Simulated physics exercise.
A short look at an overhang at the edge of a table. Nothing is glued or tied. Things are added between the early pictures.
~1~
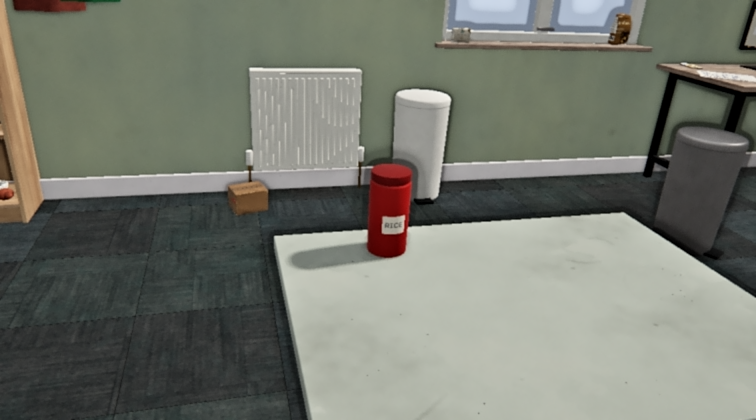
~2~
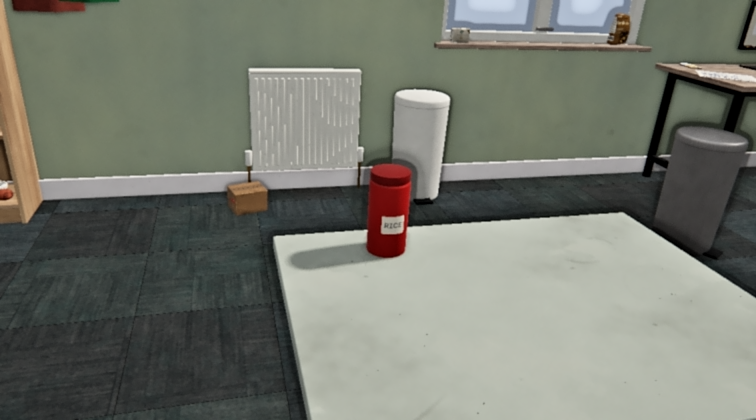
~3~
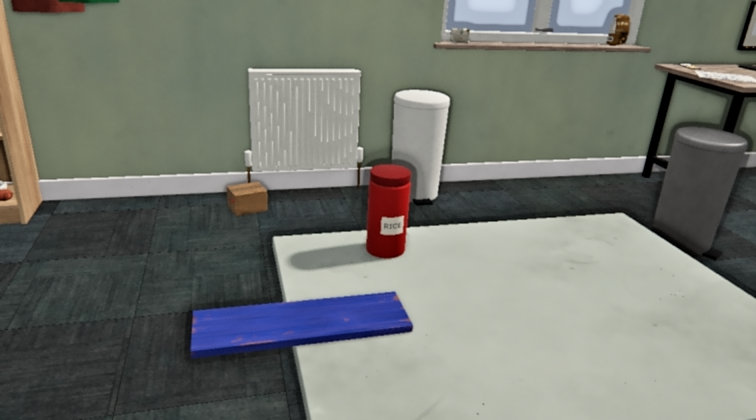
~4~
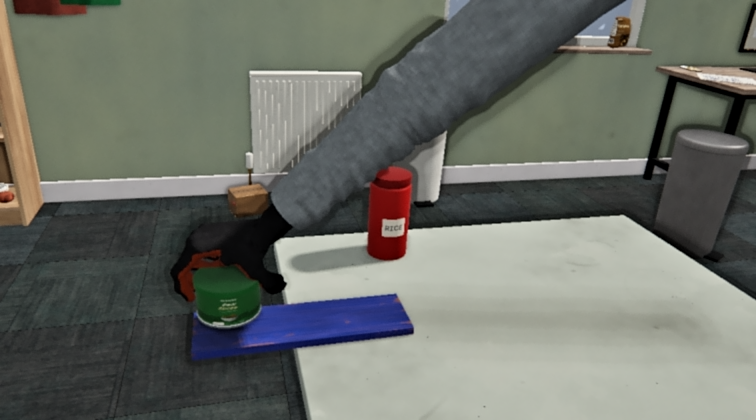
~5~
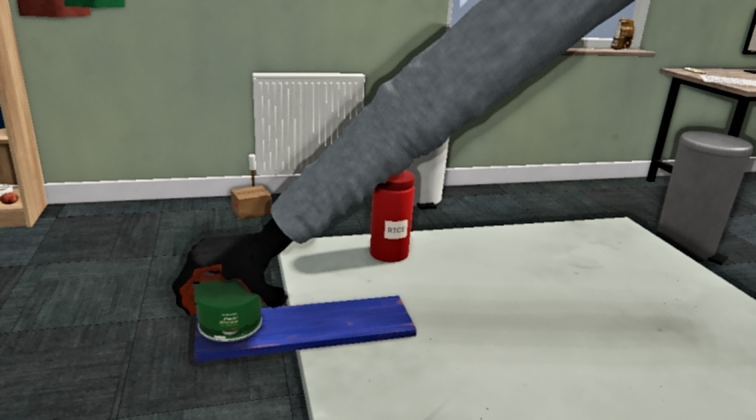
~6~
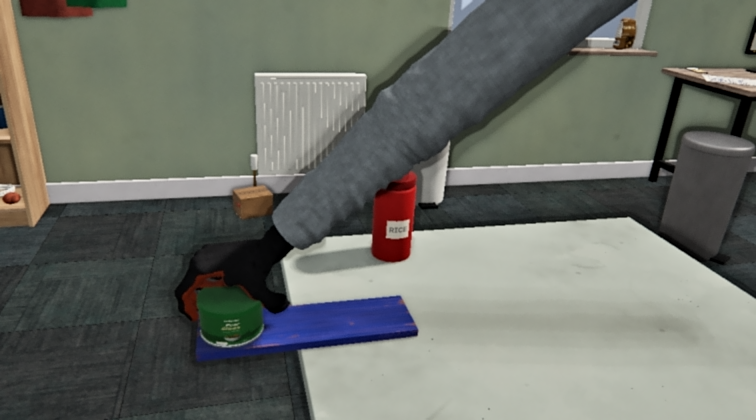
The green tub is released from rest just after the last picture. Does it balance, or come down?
In the end the plank comes down.
Then, 0.60 s past the last view, green tub and blue plank now down on the floor or falling.
Then, 0.90 s past the last view, things are still on the move.
Finally, down on the floor or falling, green tub and blue plank; red jar still in place. The plank tips off the edge.
